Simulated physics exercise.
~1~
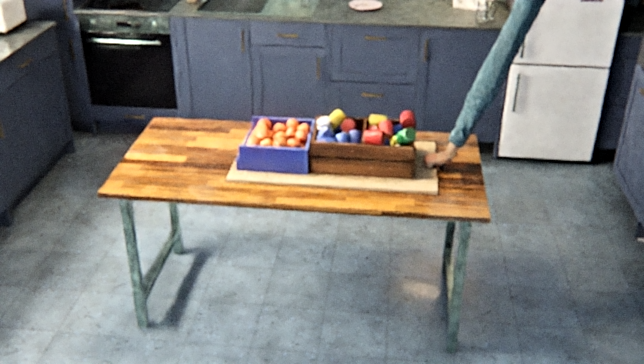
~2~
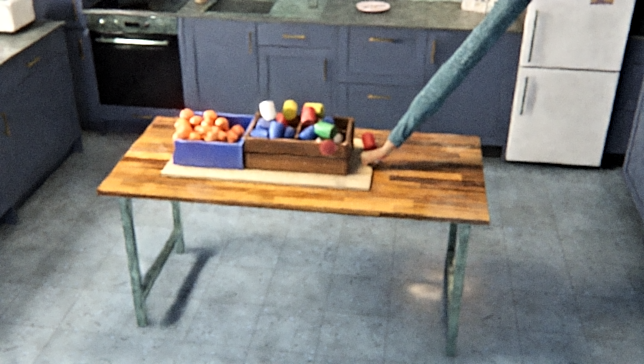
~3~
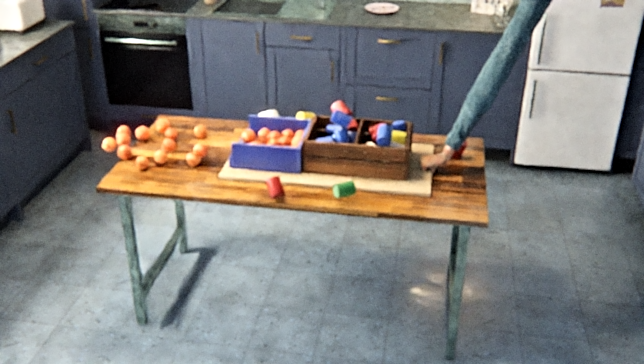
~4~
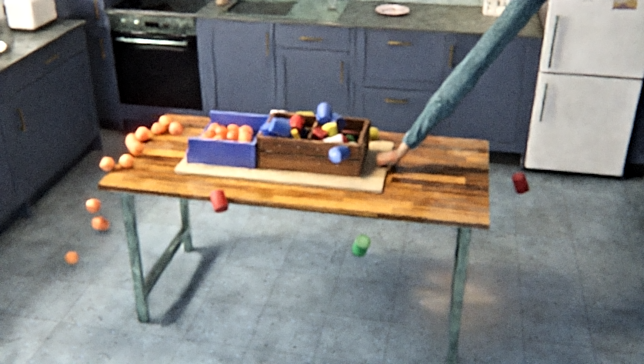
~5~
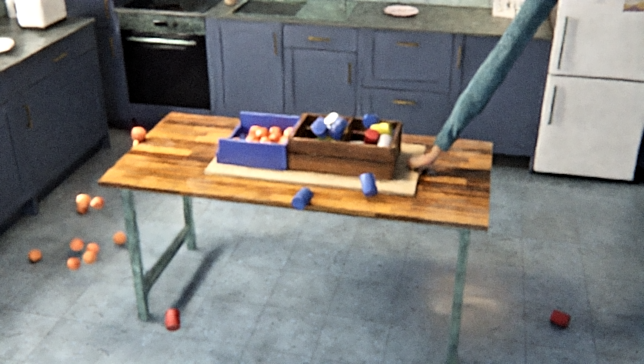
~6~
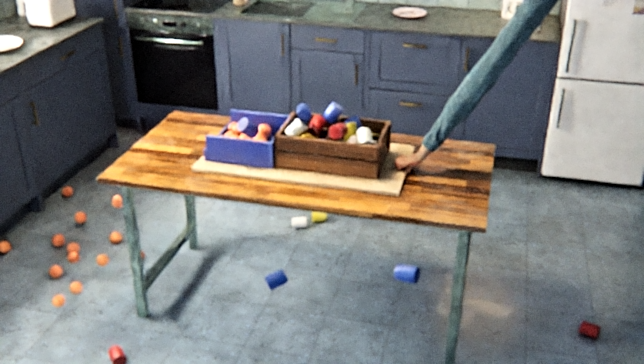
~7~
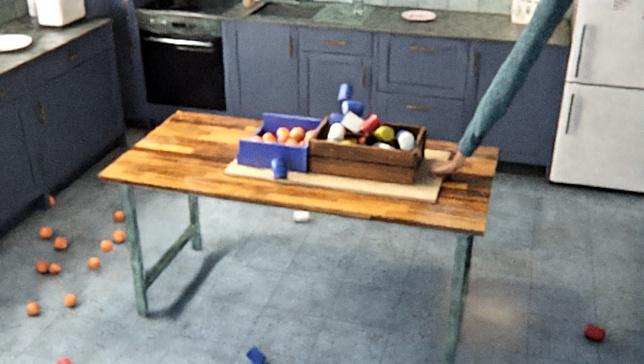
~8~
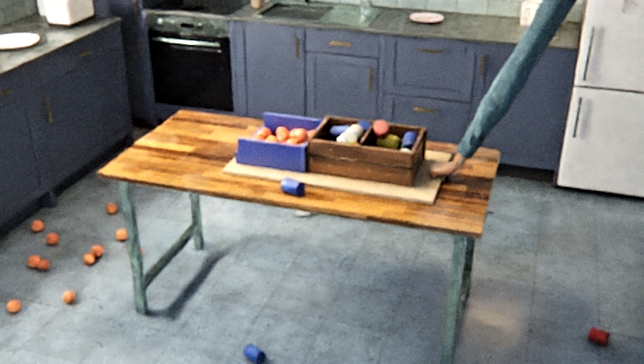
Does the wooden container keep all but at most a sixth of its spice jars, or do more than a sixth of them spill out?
More than a sixth of the spice jars spill out of the wooden container, with several dropping to the floor as the board is shaken.
A pale board carrying a blue container of orange balls and a wooden container of colourful spice jars is shaken left and right on a wooden table by a teal-sleeved arm at its right end. The kitchen, with dark blue cupboards and a white fridge, is seen from slightly above the table front. After the first slide left and back right, balls spill over the blue container's low left side and roll off the table, while jars tumble out at the front. More jars drop during later strokes. Finally the board rests, with both containers still partly filled, balls and jars scattered across the floor, and a blue jar lying before them.
